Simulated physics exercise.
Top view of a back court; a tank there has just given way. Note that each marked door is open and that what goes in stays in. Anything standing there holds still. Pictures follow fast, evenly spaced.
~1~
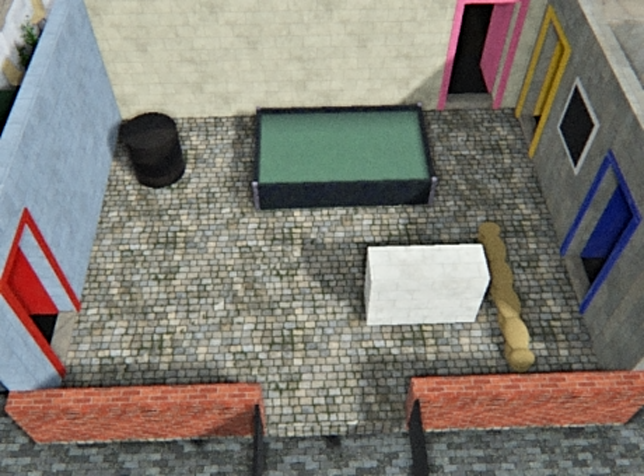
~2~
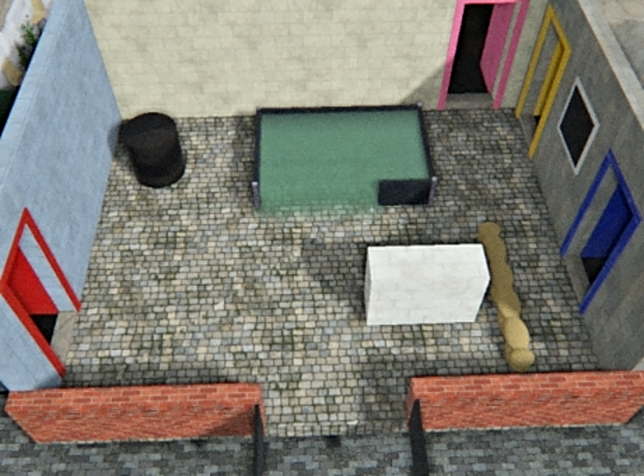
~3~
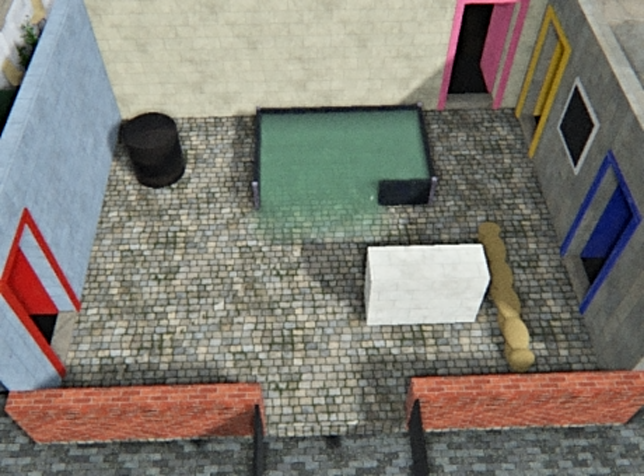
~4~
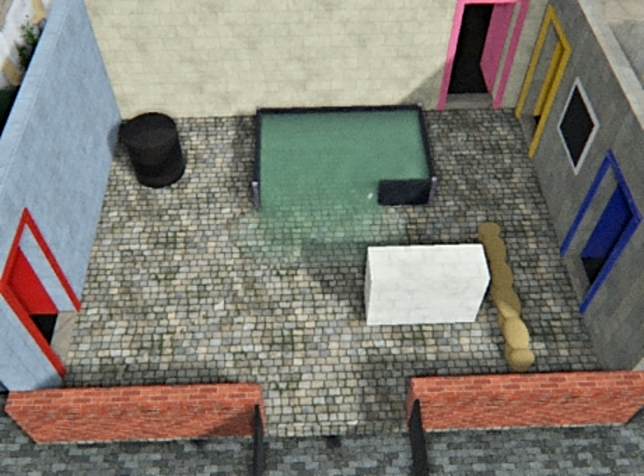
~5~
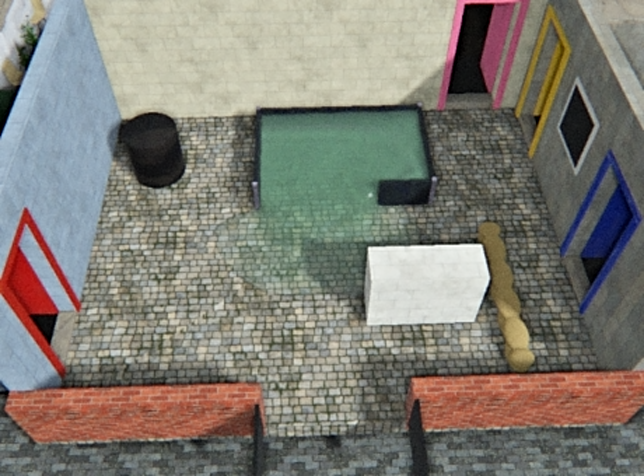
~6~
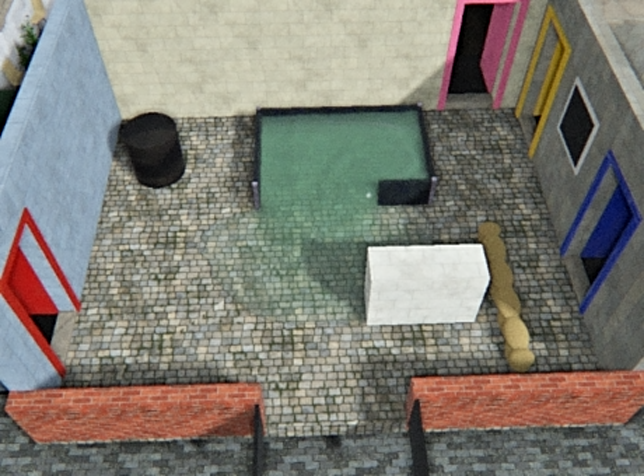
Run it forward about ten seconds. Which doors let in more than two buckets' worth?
Yellow door - no; pink door - no; red door - yes; blue door - no.
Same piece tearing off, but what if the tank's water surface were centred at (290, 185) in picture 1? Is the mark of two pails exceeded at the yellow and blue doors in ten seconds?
Well, the yellow door ends up below, and the blue door ends up below too.
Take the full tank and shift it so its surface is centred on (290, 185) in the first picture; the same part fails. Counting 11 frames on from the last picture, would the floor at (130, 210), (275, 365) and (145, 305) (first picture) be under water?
The first spot ends up left untouched, the second sodden and the third sodden.
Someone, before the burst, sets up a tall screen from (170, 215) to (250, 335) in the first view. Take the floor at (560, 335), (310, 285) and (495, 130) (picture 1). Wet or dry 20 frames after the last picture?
Taking the points in order, they are high and dry, inundated and high and dry.
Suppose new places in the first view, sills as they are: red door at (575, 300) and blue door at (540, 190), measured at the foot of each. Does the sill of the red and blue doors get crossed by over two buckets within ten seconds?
Taking them in turn, the red one falls short and the blue one falls short.
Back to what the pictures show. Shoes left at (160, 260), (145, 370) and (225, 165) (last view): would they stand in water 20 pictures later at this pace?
In turn, the points end up soaked, soaked and high and dry.
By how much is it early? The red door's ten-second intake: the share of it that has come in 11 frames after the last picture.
It would be roughly 0 percent of the ten-second total.
A moment on, water covers 30 % of the floor; the yellow door not reached, the pink door not reached, the red door not reached, the blue door not reached.
Next, water covers 35 % of the floor; the yellow door not reached, the pink door not reached, the red door not reached, the blue door not reached.
Then, water covers 45 % of the floor; the yellow door not reached, the pink door not reached, the red door under two buckets in, the blue door not reached.
Later, water covers 65 % of the floor; the yellow door not reached, the pink door wet at the sill, nothing in, the red door over two buckets in, the blue door not reached.
In the end, water covers 70 % of the floor; the yellow door wet at the sill, nothing in, the pink door wet at the sill, nothing in, the red door over two buckets in, the blue door not reached.
